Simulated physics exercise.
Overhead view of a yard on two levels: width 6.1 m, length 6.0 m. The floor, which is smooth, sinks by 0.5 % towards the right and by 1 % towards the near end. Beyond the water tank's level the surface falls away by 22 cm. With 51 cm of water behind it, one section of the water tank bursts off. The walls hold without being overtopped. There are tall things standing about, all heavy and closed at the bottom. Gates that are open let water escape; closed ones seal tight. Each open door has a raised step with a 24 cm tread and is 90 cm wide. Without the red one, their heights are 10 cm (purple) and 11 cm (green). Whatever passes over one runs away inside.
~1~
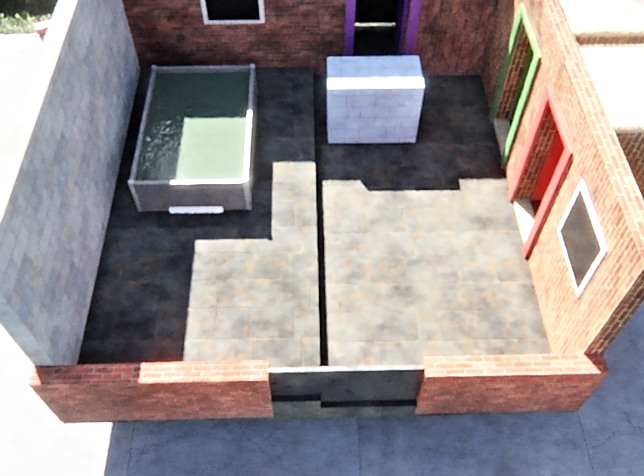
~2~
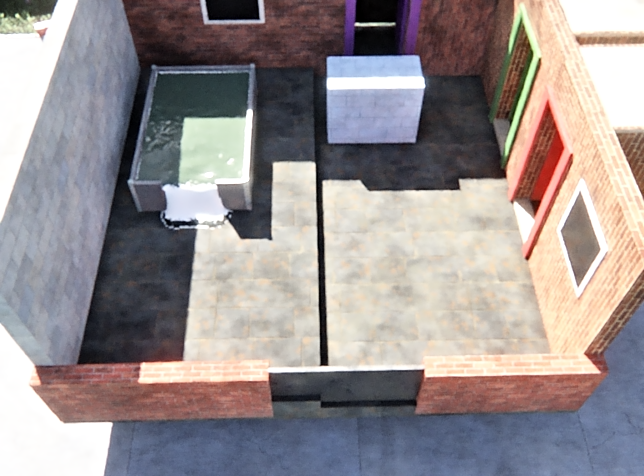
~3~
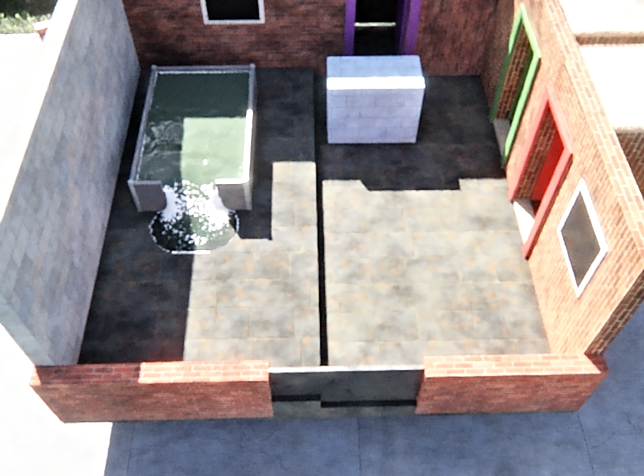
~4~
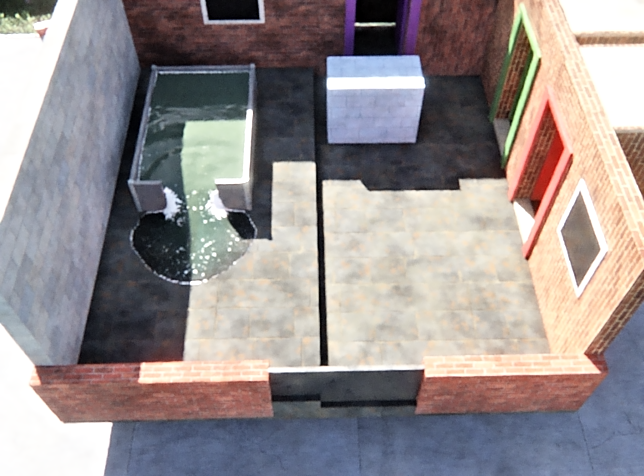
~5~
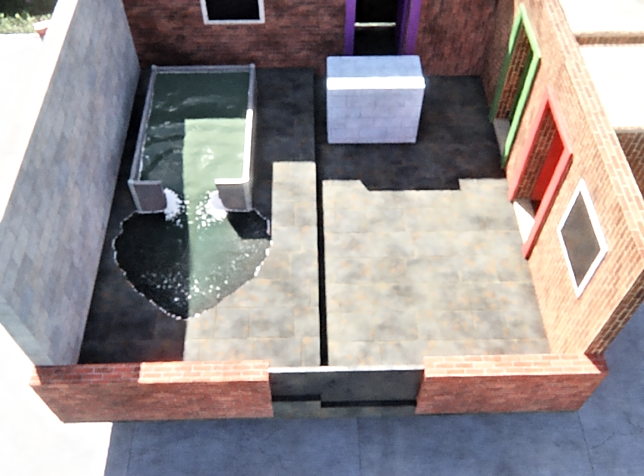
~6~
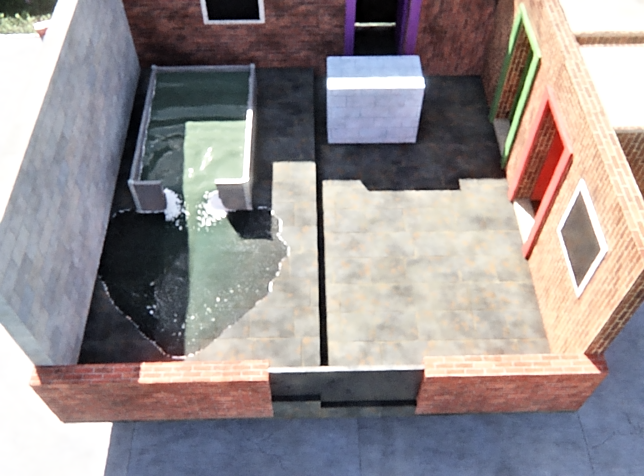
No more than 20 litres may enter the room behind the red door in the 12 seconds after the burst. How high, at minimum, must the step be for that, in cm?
4.5 cm.
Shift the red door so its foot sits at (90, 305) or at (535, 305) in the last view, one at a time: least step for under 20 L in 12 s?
First place around 12.0 cm, second around 12.5 cm.
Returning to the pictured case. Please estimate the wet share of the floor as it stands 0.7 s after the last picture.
25 %.
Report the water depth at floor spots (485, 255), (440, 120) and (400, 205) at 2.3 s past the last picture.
First 0, then 0, then 0 cm.
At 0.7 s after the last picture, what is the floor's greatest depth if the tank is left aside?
33 cm.
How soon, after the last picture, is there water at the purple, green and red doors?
So the front gets to purple at 7.0 seconds, green at 5.0 seconds, and red at 3.6 seconds.
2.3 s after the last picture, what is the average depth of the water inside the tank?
I'd put it at some 28 centimetres on average.
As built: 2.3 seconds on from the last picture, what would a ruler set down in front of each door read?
Door depths (cm): Purple = 0, green = 0, red = 0.
Then, 0.7 s after the last picture water covers 25 % of the floor, deepest (33 cm) near (196, 213); it has not reached the red door.
Then, 2.3 s after the last picture water covers 35 % of the floor, deepest (24 cm) near (103, 386); it has not reached the red door.
Then, 11.3 s after the last picture water covers 85 % of the floor, deepest (13 cm) near (535, 385); 7 cm at the red door, 0 litres in over its 8 cm step.
At the red door as built, the water peaked near 8 cm, 6.9 s after the last picture.
Run again over the same 12 s with other heights there, 29 litres in over 4 cm, 12 litres over 5.5 cm. The limit of 20 litres is kept from about 4.5 cm up.
